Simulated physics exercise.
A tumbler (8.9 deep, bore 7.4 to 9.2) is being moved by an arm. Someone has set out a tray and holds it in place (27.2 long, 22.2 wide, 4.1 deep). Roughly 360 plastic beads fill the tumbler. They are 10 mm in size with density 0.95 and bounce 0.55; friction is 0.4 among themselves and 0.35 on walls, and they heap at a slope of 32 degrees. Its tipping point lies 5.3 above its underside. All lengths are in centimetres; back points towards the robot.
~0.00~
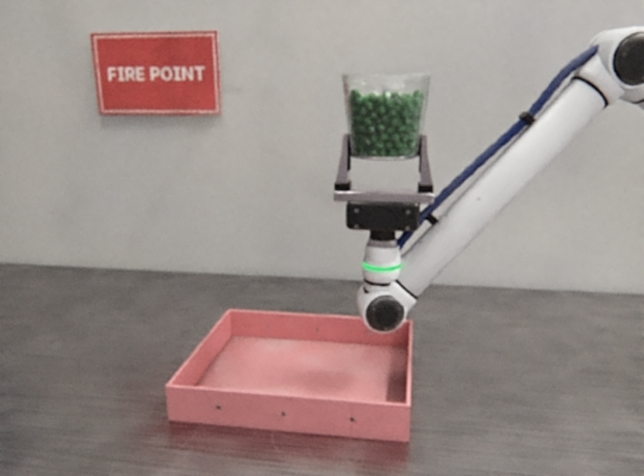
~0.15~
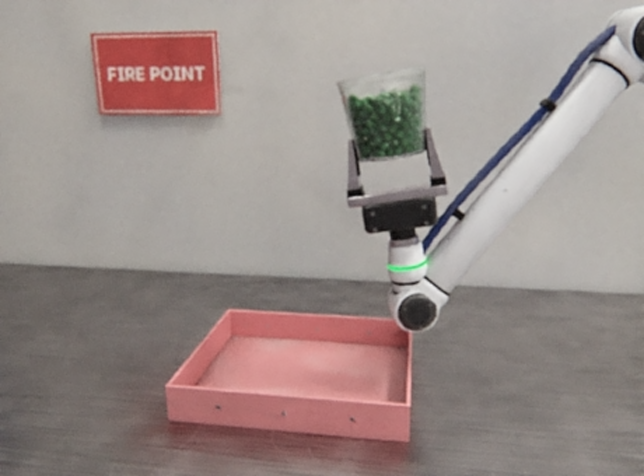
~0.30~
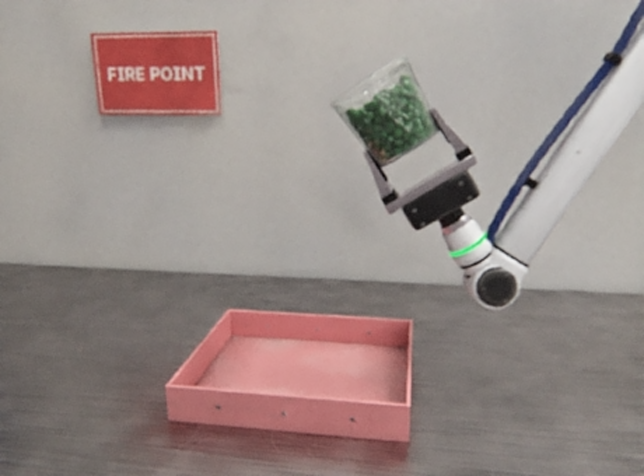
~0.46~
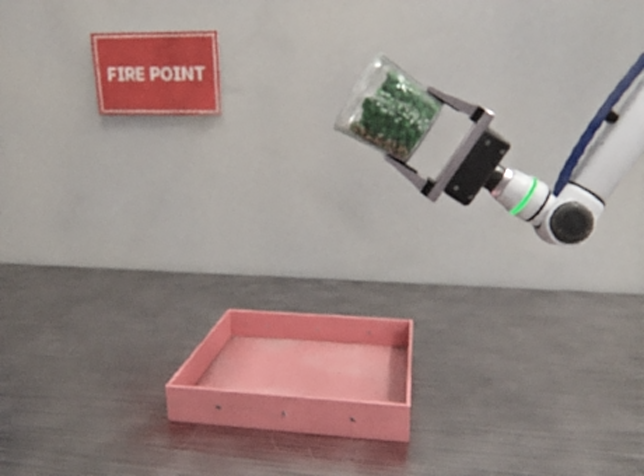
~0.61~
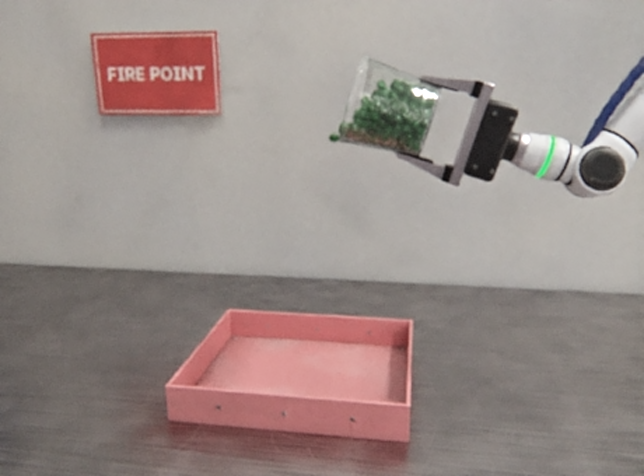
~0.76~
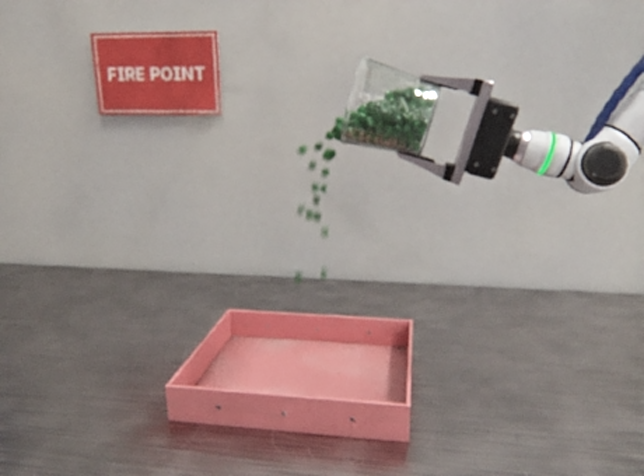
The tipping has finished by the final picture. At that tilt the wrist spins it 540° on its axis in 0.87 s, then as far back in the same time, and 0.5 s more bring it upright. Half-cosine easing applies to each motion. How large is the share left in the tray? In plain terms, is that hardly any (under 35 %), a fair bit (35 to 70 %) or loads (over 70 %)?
I'd say a fair bit, 35 to 70 %.
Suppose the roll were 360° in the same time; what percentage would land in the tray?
Estimate: Approx. 50 per cent.
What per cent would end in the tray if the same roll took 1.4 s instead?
It would come to close to 65 per cent.
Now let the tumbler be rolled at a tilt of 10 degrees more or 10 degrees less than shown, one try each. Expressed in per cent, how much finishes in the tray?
Estimates: Close to 85 % and 15 %.
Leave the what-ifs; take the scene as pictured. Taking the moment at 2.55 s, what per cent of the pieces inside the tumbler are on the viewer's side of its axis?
Near enough 35 in a hundred.
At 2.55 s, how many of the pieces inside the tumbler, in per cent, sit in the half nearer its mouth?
It comes to around 35 per cent, more or less.
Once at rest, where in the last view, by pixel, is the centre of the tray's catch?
Near (255, 373).
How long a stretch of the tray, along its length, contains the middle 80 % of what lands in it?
Spread length: Close to 22 cm.
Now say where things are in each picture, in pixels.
In the first frame, tumbler middle at (385, 117), upright; upper third of the load around (385, 103), from x 350 to 420, top at y 90; 361 in the tumbler.
In the second frame, tumbler middle at (386, 117), tipped 9°; upper third of the load around (388, 103), from x 350 to 420, top at y 85.
In the third frame, tumbler middle at (389, 116), tipped 33°; upper third of the load around (394, 102), from x 350 to 430, top at y 80.
In the fourth frame, tumbler middle at (392, 113), tipped 59°; upper third of the load around (395, 99), from x 355 to 435, top at y 75.
In the fifth frame, tumbler middle at (393, 112), tipped 74°; upper third of the load around (400, 100), from x 335 to 435, top at y 85.
In the sixth frame, tumbler middle at (393, 111), tipped 75°; upper third of the load around (405, 105), from x 300 to 435, top at y 90; 343 in the tumbler, 18 in flight or on a rim.
After 1.66 s, tipped 75°, highest piece 37 above the table; 236 in the tumbler, 99 in the tray, 5 on the table or floor, 21 in flight or on a rim.
After 2.55 s, tipped 73°, highest piece 37 above the table; 170 in the tumbler, 166 in the tray, 12 on the table or floor, 13 in flight or on a rim.
After 3.20 s, upright, highest piece 37 above the table; 182 in the tray, 165 in the tumbler, 14 on the table or floor.
After 3.90 s, upright, highest piece 37 above the table; 182 in the tray, 165 in the tumbler, 14 on the table or floor.
At rest, 182 in the tray, 165 in the tumbler, 14 on the table or floor. That is 50 % in the tray.
